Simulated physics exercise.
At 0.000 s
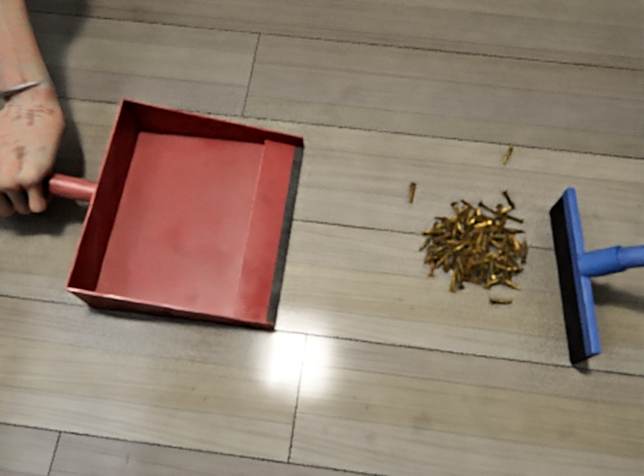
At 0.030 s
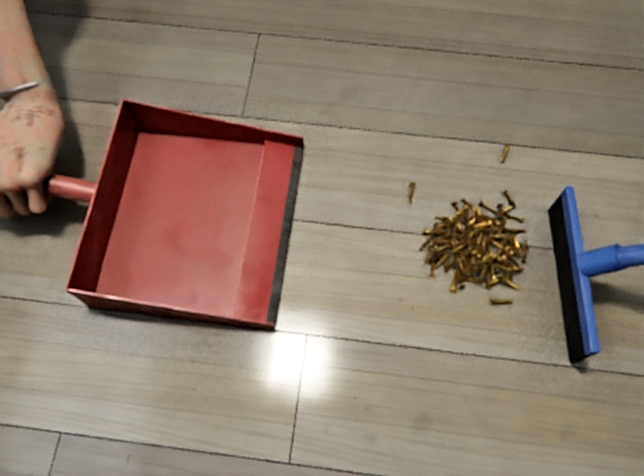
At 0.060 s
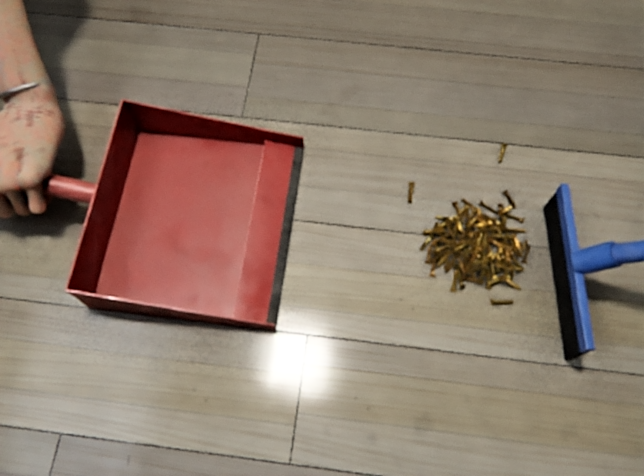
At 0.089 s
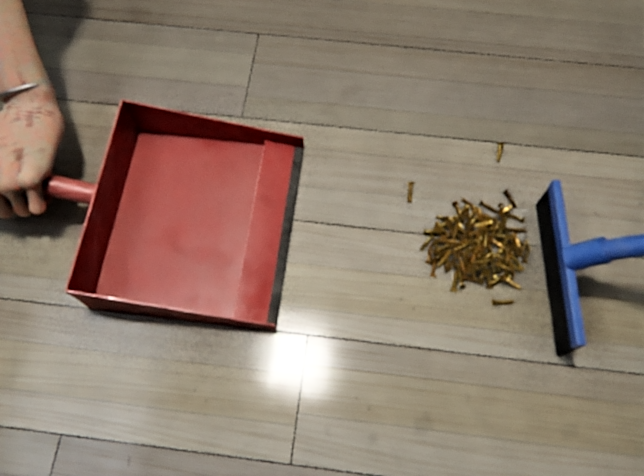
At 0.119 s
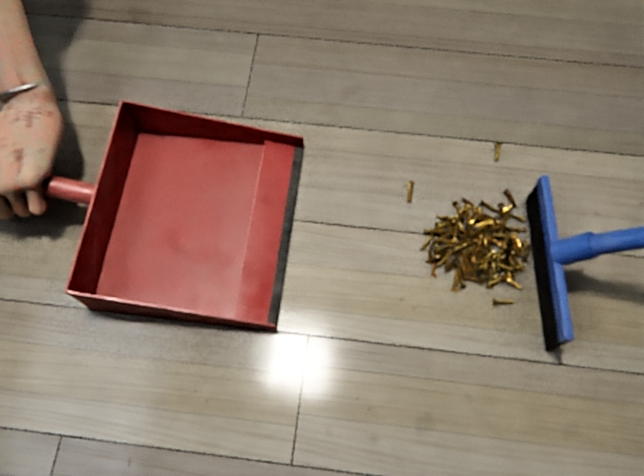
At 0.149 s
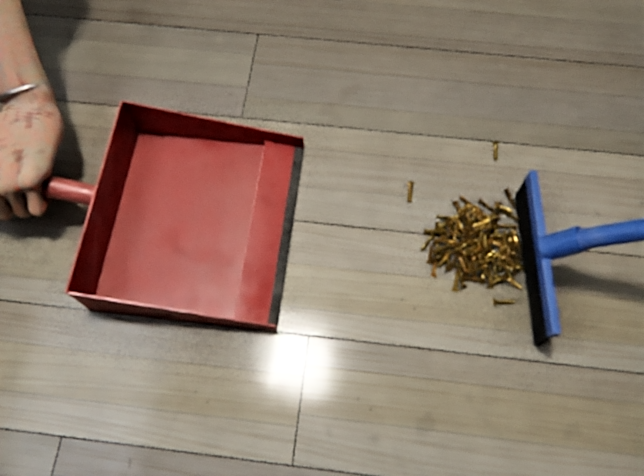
A hand at the left edge holds the handle of a red dustpan lying on a grey wood-plank floor, seen from above at a slant by a still camera. A loose heap of brass-coloured screws sits right of centre with a few strays around it, and a blue squeegee with a dark edge stands at the right. The squeegee slides left and slightly away until it touches the heap's right side, nudging screws, while the dustpan stays in place.
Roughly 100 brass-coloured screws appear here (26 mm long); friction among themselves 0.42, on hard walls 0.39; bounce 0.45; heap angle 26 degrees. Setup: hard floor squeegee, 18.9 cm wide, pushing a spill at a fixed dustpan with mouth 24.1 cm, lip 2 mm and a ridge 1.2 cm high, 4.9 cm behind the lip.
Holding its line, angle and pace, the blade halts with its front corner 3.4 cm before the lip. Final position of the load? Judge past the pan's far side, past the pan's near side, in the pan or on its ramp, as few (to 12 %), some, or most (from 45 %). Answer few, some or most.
Past the pan's far side: Few; past the pan's near side: Few; in the pan or on its ramp: Few.
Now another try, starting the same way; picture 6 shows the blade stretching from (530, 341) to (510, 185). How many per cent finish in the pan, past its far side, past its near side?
The pan gets 25, the far side 5 and the near side 0.
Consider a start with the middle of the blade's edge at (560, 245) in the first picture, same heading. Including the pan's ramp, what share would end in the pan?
I'd put it at around 5 per cent.
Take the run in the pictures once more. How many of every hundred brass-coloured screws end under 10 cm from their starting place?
0 percent, roughly.
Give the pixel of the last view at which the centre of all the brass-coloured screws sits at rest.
Roughly (312, 207).
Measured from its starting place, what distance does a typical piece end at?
20 cm, roughly.
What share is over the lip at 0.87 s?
Some 5 in a hundred by that moment.
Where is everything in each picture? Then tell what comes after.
In the first picture, blade from (592, 352) to (568, 195), moved 0.0 cm, 0 of the pieces shifted so far; middle of the pieces at (476, 242); pan at (187, 221).
In the second picture, blade from (591, 351) to (567, 194), moved 0.2 cm, 0 of the pieces shifted so far; middle of the pieces at (477, 242).
In the third picture, blade from (586, 348) to (562, 191), moved 0.9 cm, 1 of the pieces shifted so far; middle of the pieces at (477, 241).
In the fourth picture, blade from (577, 344) to (553, 188), moved 1.9 cm, 1 of the pieces shifted so far; middle of the pieces at (477, 241).
In the fifth picture, blade from (565, 338) to (542, 183), moved 3.3 cm, 1 of the pieces shifted so far; middle of the pieces at (478, 241).
In the sixth picture, blade from (552, 333) to (530, 178), moved 4.7 cm, 21 of the pieces shifted so far; middle of the pieces at (478, 241); pan at (187, 223). The blade's pace is about 0.47 m/s, heading 17 degrees away from the viewer's side.
After 0.41 s, middle of the blade 16 cm from the lip; 0 % over the lip, far side 0 %, near side 0 %.
After 0.58 s, middle of the blade 9 cm from the lip; 0 % over the lip, far side 0 %, near side 0 %.
After 0.87 s, middle of the blade 5 cm from the lip; 5 % over the lip, far side 5 %, near side 0 %.
In the end, at 1.6 s, far side 5 %, near side 0 %, pan 5 %, in front of the lip or behind the blade 90 %.
